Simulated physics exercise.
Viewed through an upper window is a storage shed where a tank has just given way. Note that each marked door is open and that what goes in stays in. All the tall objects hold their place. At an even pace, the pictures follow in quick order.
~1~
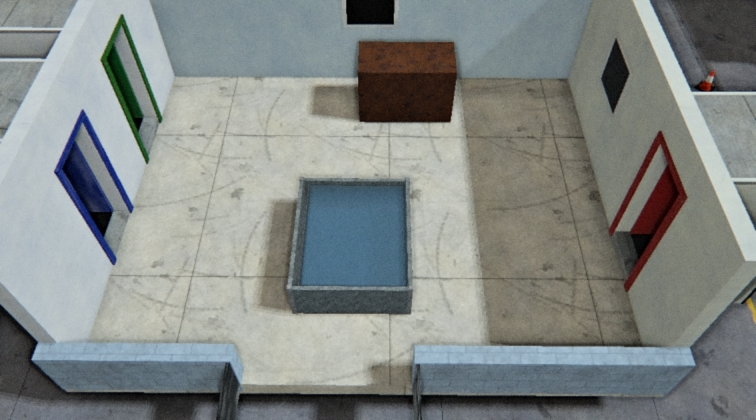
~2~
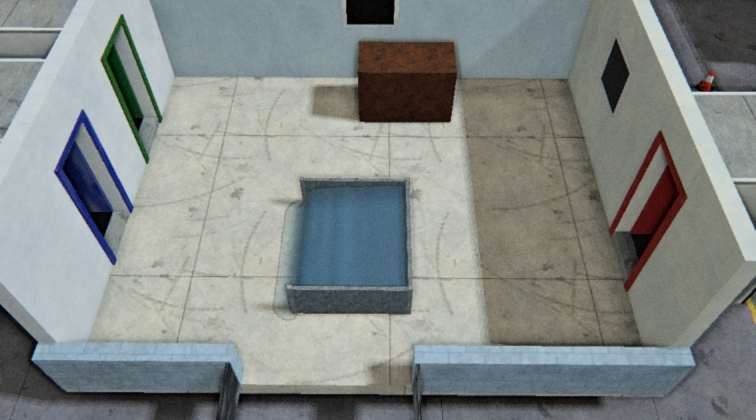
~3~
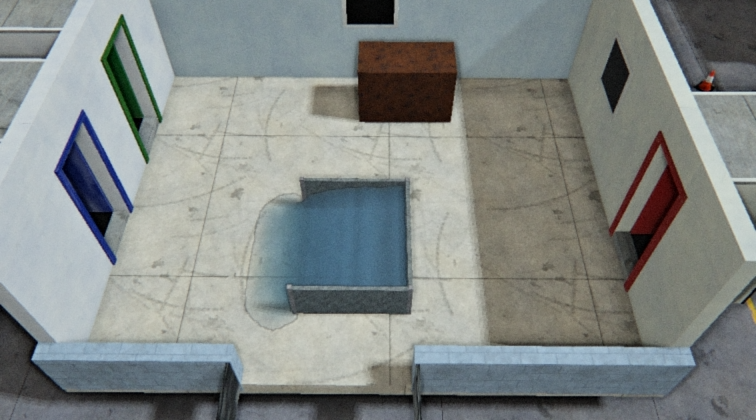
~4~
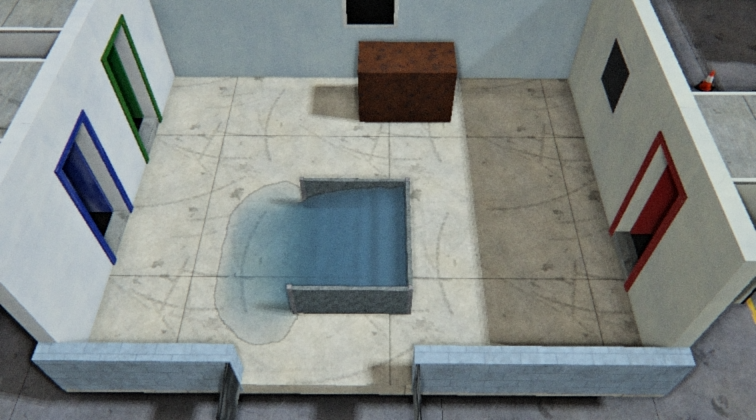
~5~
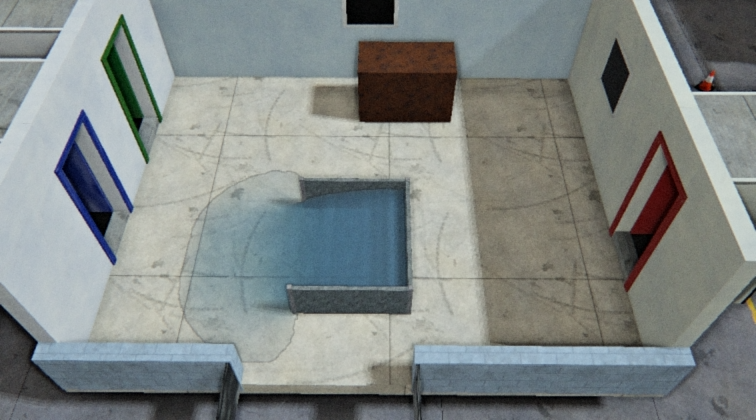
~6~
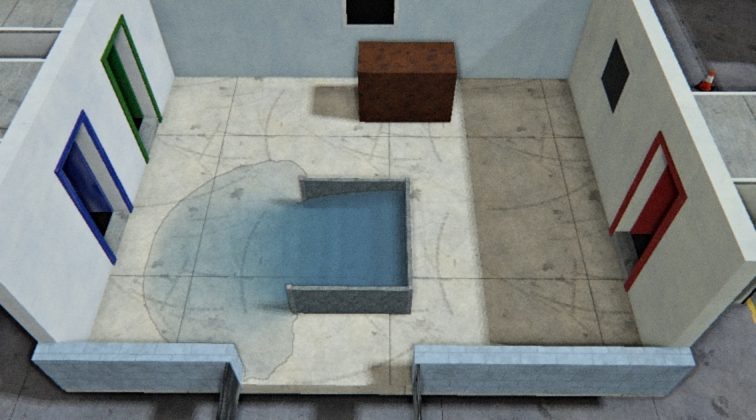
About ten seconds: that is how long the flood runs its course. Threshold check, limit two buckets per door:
Red door under; green door under; blue door over.
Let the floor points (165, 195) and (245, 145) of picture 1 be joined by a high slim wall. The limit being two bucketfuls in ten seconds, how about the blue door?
Blue door: Over the threshold.
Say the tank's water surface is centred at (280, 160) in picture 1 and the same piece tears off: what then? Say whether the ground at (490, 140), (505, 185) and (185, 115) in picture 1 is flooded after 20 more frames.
Result: Spared; spared; inundated.
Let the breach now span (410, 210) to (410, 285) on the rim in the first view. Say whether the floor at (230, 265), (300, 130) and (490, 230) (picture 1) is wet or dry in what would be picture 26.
Untouched, untouched, soaked.
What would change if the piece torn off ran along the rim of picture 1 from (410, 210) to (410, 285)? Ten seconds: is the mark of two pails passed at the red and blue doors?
The red one crosses the line and the blue one remains shy of it, I think.
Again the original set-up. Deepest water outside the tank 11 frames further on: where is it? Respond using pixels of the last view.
Around (85, 353).
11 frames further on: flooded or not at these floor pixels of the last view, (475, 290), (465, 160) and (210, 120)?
Taking them as listed, they are spared, spared and waterlogged.
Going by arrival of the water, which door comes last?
It's the door marked red.
A moment on, water covers 25 % of the floor; the red door not reached, the green door not reached, the blue door over two buckets in.
Next, water covers 30 % of the floor; the red door not reached, the green door wet at the sill, nothing in, the blue door far over two buckets in.
Then, water covers 30 % of the floor; the red door not reached, the green door wet at the sill, nothing in, the blue door far over two buckets in.
Later, water covers 55 % of the floor; the red door not reached, the green door wet at the sill, nothing in, the blue door far over two buckets in.
In the end, water covers 70 % of the floor; the red door wet at the sill, nothing in, the green door wet at the sill, nothing in, the blue door far over two buckets in.
